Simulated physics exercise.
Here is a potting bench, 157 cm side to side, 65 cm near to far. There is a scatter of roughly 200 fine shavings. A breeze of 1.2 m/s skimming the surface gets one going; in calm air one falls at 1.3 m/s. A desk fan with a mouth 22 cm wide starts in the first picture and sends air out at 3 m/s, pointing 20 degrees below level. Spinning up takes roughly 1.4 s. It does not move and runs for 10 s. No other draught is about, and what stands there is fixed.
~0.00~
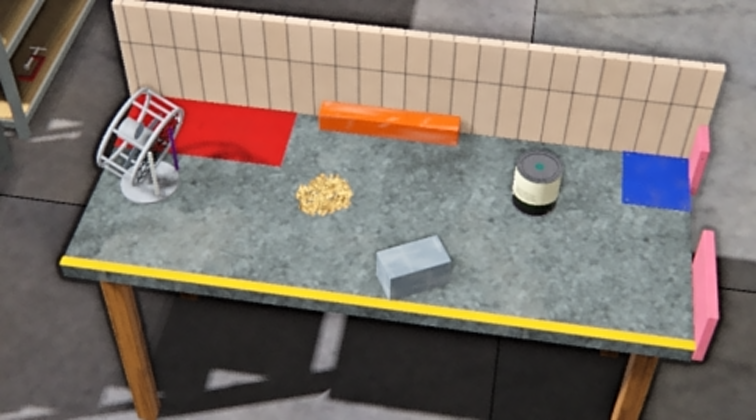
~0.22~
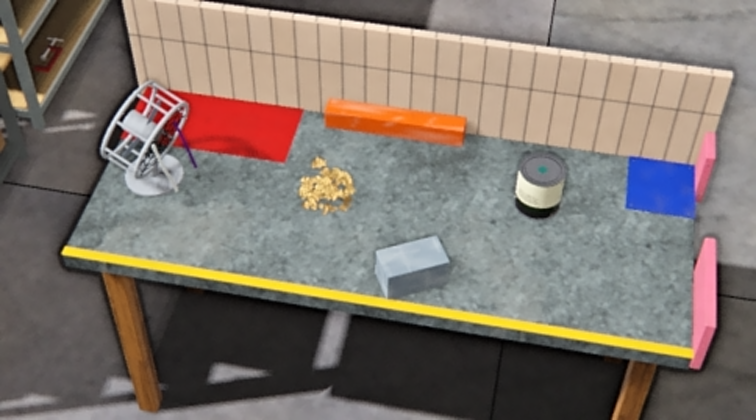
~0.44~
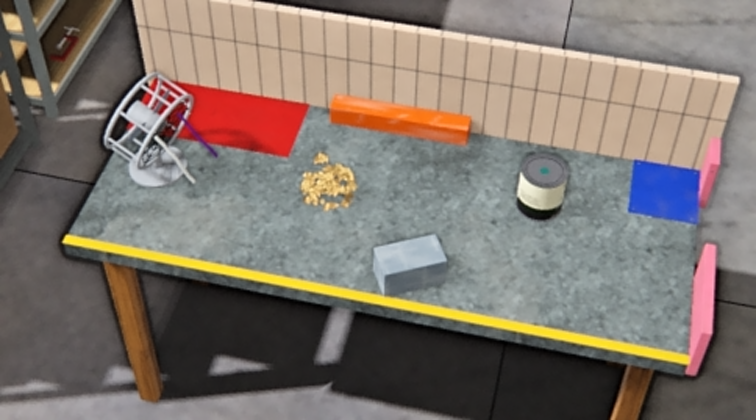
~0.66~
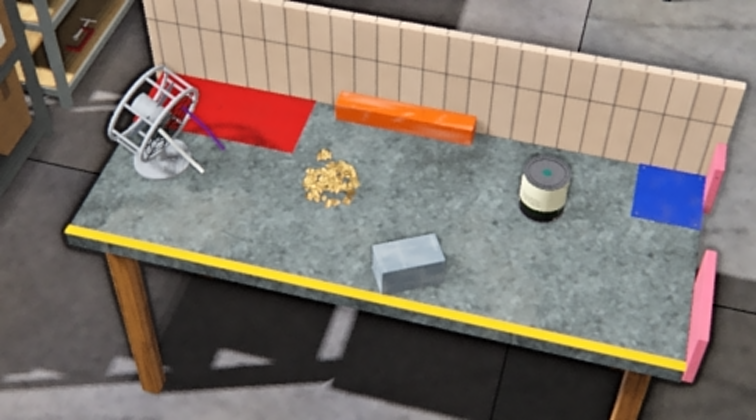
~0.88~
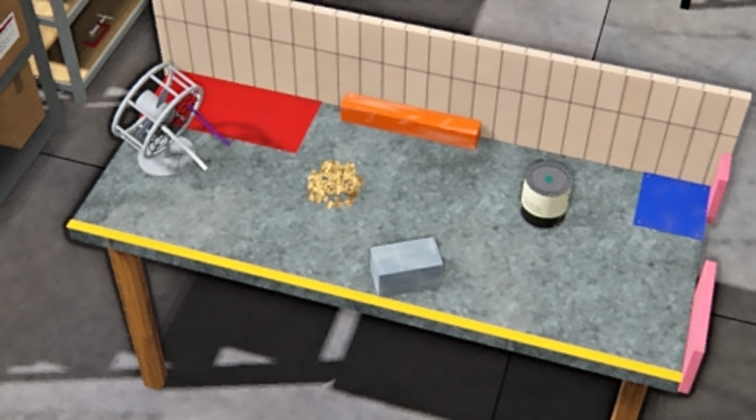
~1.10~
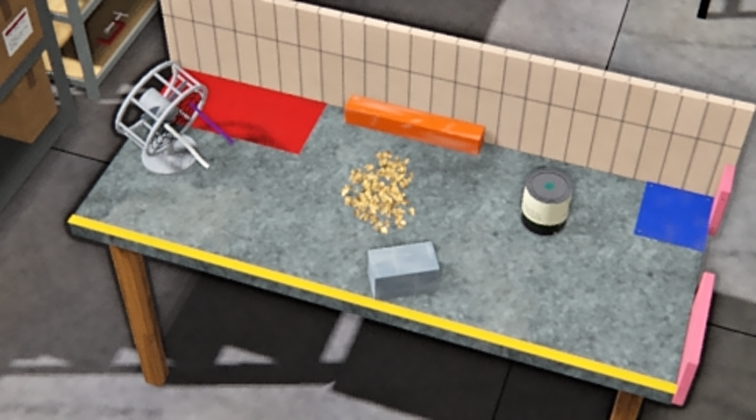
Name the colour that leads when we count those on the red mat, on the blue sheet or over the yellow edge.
The blue one.
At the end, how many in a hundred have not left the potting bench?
Some 50 per cent.
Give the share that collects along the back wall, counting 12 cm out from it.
About 40 %.
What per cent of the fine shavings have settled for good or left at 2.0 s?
About 4 %.
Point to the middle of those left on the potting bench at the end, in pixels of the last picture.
At about (666, 199).
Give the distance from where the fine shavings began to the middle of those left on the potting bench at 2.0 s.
About 75 cm.
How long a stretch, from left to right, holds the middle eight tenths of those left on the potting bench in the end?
Roughly 30 cm.
After 2.0 s, 96 % are on the move or not yet settled, 0 % are over the yellow edge, 0 % on the red mat and 22 % on the blue sheet; the middle of those still in play is near (620, 193).
After 3.2 s, 56 % are on the move or not yet settled, 0 % are over the yellow edge, 0 % on the red mat and 38 % on the blue sheet; the middle of those still in play is near (652, 204).
After 5.5 s, 38 % are on the move or not yet settled, 1 % are over the yellow edge, 0 % on the red mat and 35 % on the blue sheet; the middle of those still in play is near (666, 199).
After 10.0 s, at the end, 2 % are over the yellow edge, 0 % on the red mat and 34 % on the blue sheet; the middle of those still in play is near (666, 199).
